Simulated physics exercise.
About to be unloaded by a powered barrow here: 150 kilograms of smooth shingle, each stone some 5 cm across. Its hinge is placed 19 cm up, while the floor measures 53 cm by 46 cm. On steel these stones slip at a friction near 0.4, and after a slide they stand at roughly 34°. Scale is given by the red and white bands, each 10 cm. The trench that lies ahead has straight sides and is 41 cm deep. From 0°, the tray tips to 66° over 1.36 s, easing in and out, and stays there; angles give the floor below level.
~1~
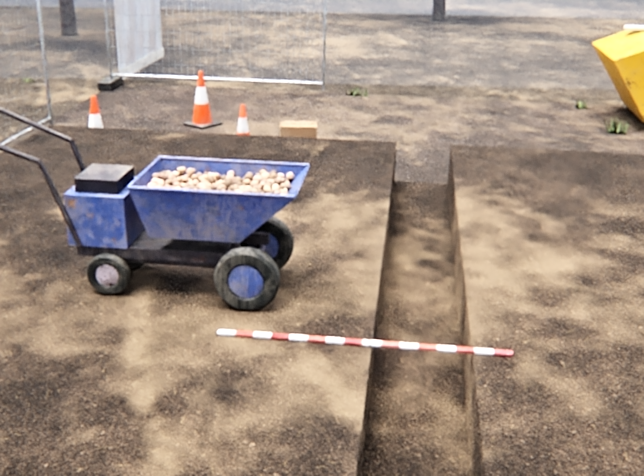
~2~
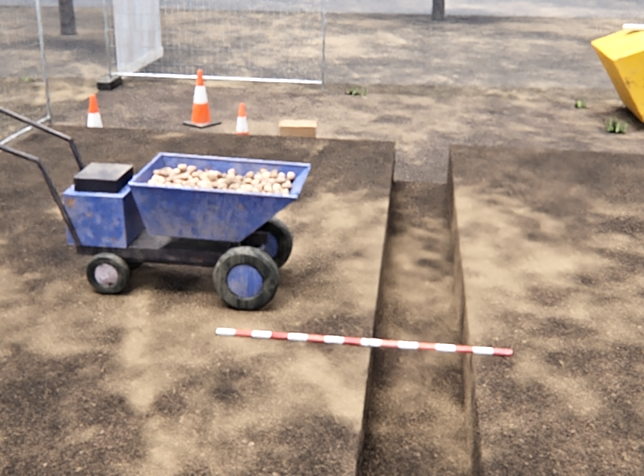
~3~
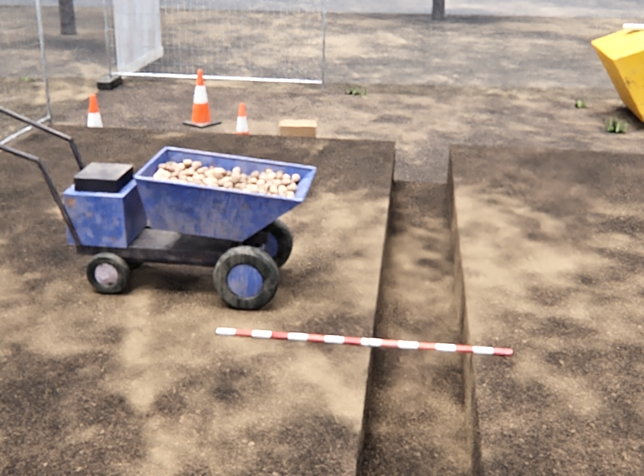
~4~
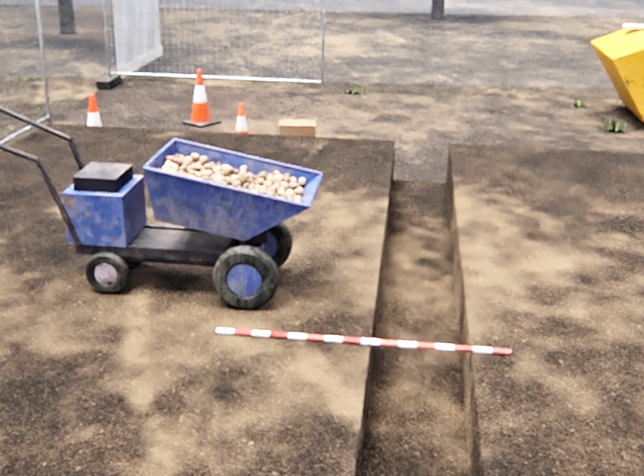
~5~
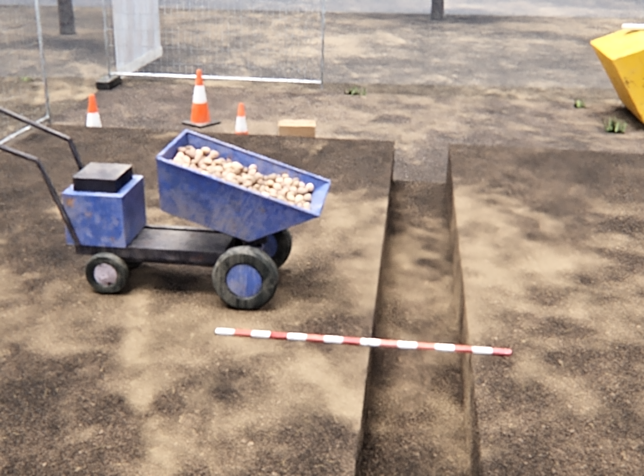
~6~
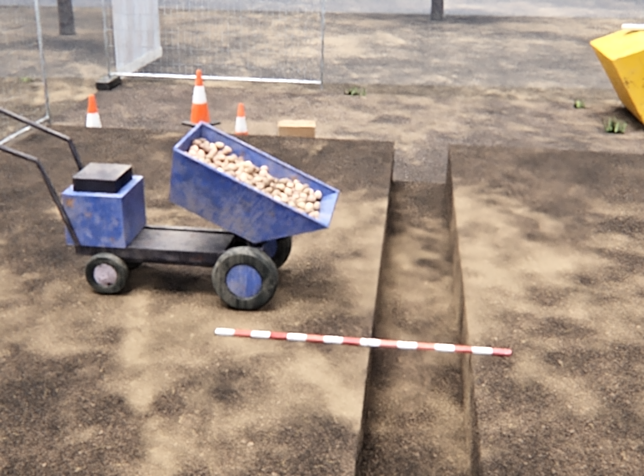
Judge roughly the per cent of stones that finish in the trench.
An estimated 92 per cent finish in the trench.
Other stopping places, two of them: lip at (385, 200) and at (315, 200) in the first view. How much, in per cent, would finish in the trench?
The first gives about 55 percent and the second about 100 percent.
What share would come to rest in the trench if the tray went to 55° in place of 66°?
Share in trench: Approx. 85%.
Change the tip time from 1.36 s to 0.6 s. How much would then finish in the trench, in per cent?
Something close to 95 per cent.
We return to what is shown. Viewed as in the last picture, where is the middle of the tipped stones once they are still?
The stones end up centred near (419, 349).
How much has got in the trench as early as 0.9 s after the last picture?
By that moment, roughly 40 per cent of the load.
Then, 0.4 s after the last picture the floor is at 56°, 100 % in the tray; the foremost stones are at (357, 256).
Then, 0.9 s after the last picture the floor is at 66°, 50 % in the tray, 11 % short of the trench, 39 % in the trench; the foremost stones are at (440, 358).
Then, 1.2 s after the last picture the floor is at 66°, 15 % in the tray, 12 % short of the trench, 73 % in the trench; the foremost stones are at (457, 350).
Then, 3.2 s after the last picture the floor is at 66°, 0 % in the tray, 8 % short of the trench, 92 % in the trench; the foremost stones are at (458, 348).
